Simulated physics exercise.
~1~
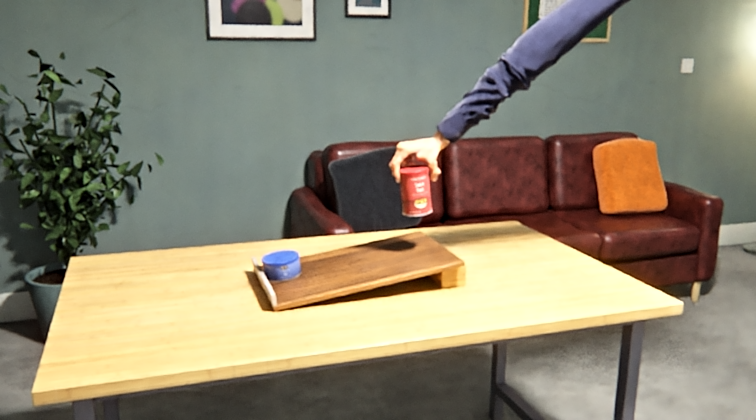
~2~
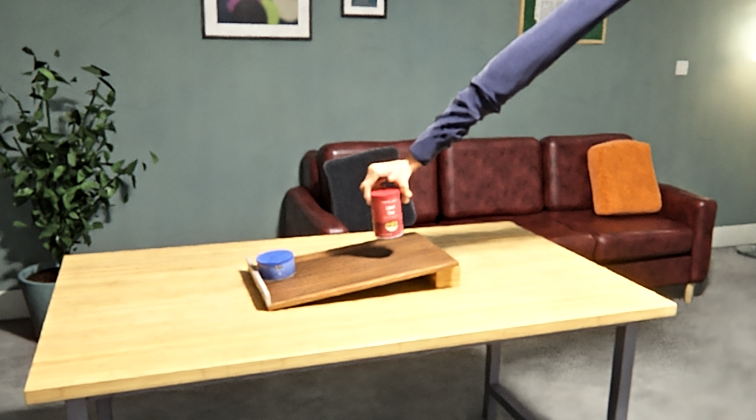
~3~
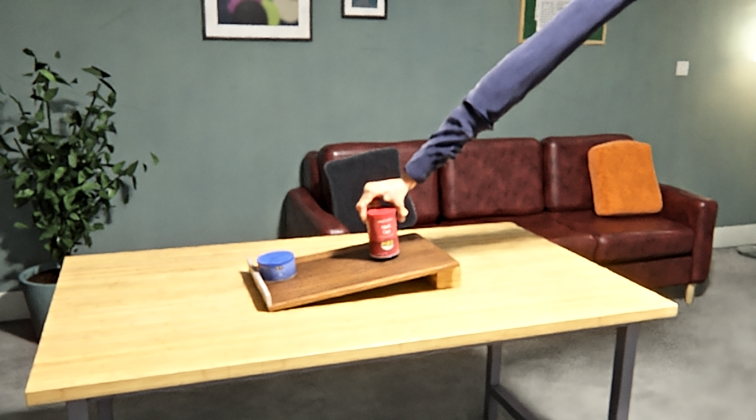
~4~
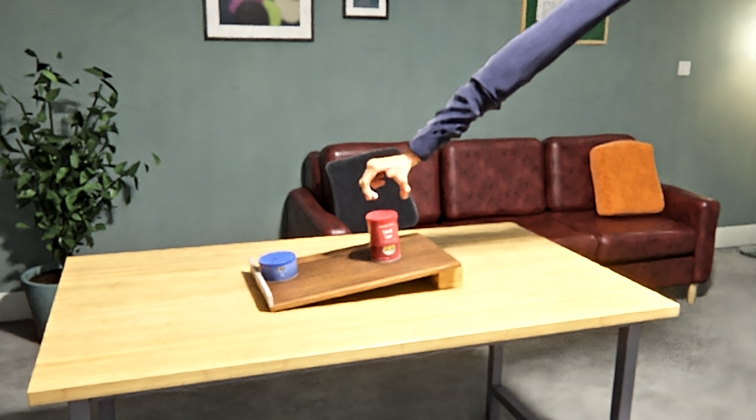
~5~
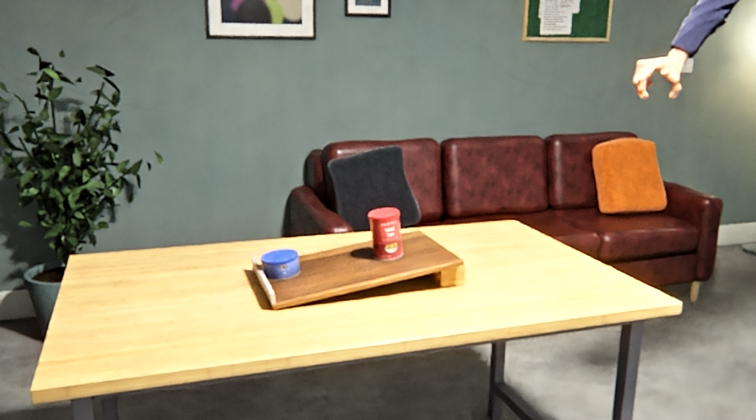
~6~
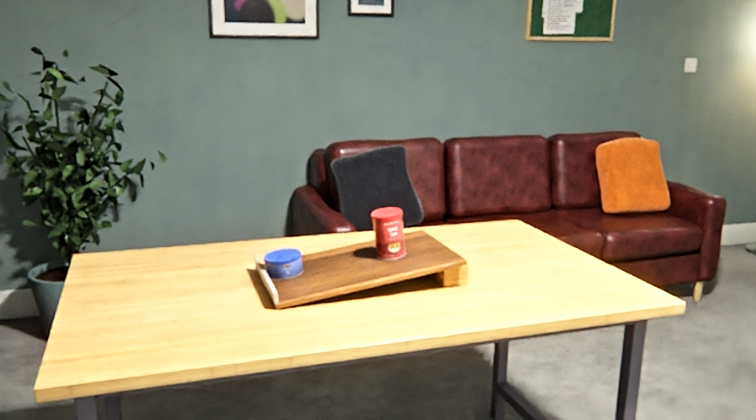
In a living room with green walls and a dark red leather sofa, a wooden board slopes down to the left on a light wood table, with a small blue tub at its lower end. A hand reaches in from the upper right, holding a red tin above the board. It moves the tin a little to the left and lowers it upright onto the slope. The fingers then open, and the hand lifts away and withdraws to the right, out of view. The red tin stays standing where it was placed, and the blue tub remains still below it.
